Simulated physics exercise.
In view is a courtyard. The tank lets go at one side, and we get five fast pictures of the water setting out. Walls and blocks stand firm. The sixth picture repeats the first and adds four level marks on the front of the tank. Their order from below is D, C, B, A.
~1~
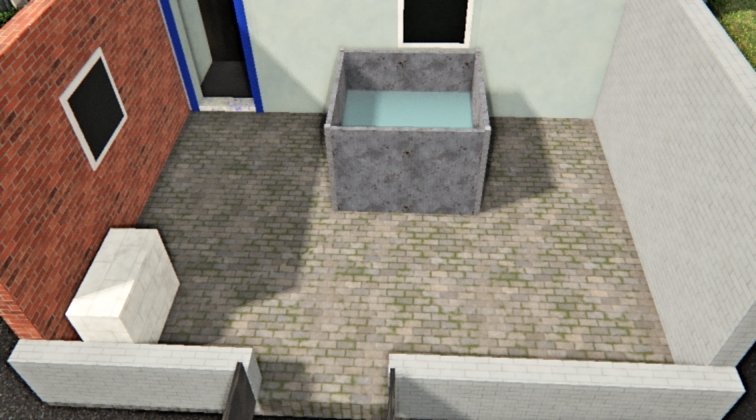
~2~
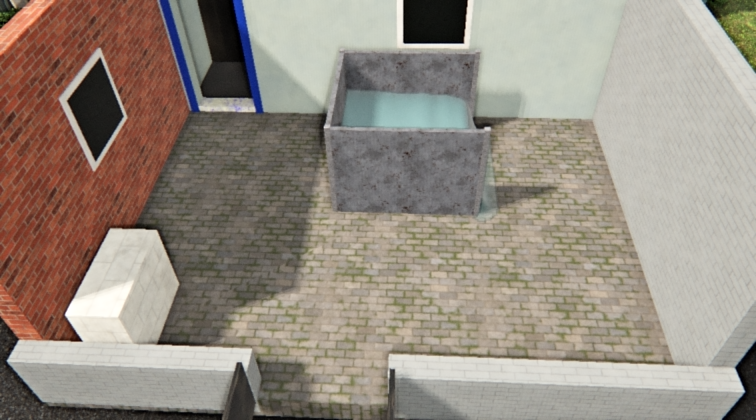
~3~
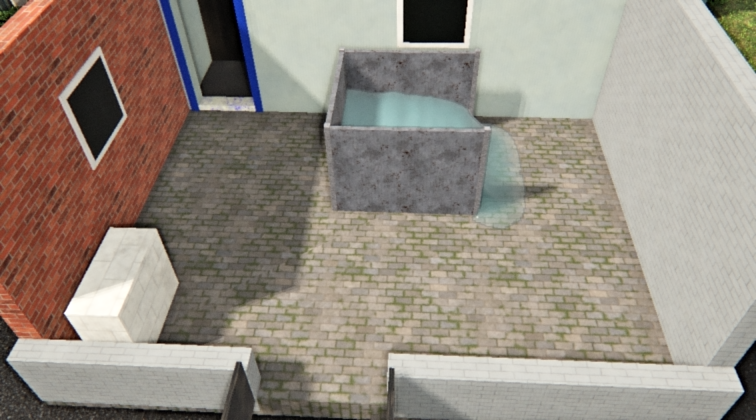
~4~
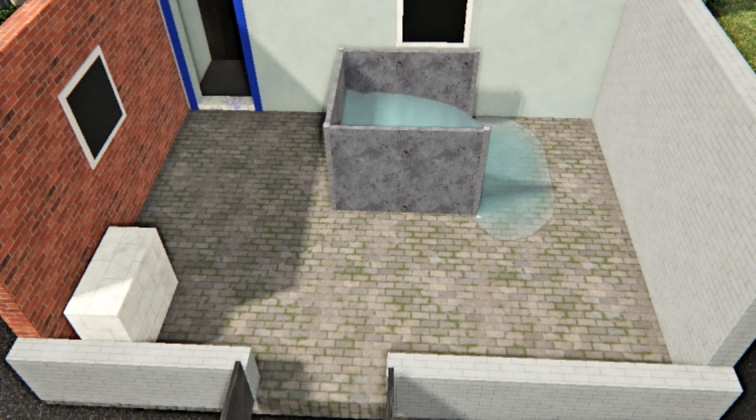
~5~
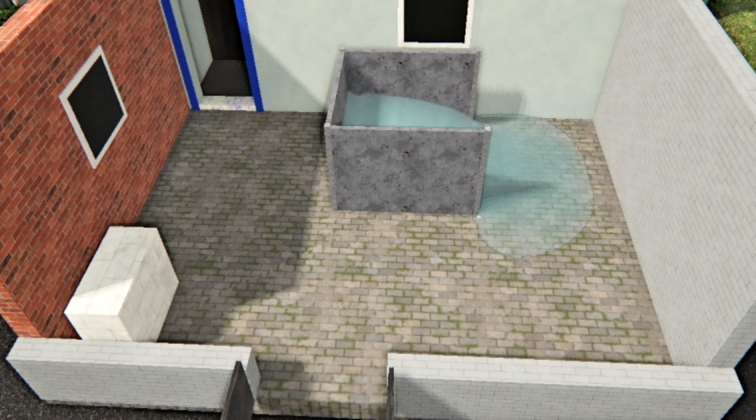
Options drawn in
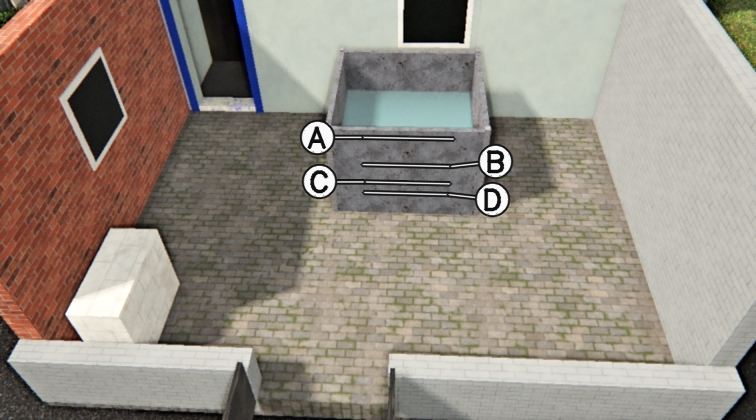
To begin with, water lies still in a grey, open-topped tank against the back wall of a paved courtyard, near a blue-framed doorway. The tank's right side opens and water pours out onto the paving, the surface inside sloping down toward the gap. The pool then spreads in a widening, rounded sheet to the right.
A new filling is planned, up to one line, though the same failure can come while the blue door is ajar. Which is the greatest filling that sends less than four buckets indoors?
B will do.
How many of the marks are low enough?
Three of them.
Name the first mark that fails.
That would be A.
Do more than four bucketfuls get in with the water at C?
No, that is safe.
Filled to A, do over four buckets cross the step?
Yes.
In white, A at (407, 138); B at (406, 165); C at (406, 182); D at (406, 193); from the bottom up D, C, B, A.
If A is chosen, about 11 bucketfuls get in.
If B is chosen, a bucket or two gets in.
If C is chosen, nothing gets over.
If D is chosen, nothing gets over.
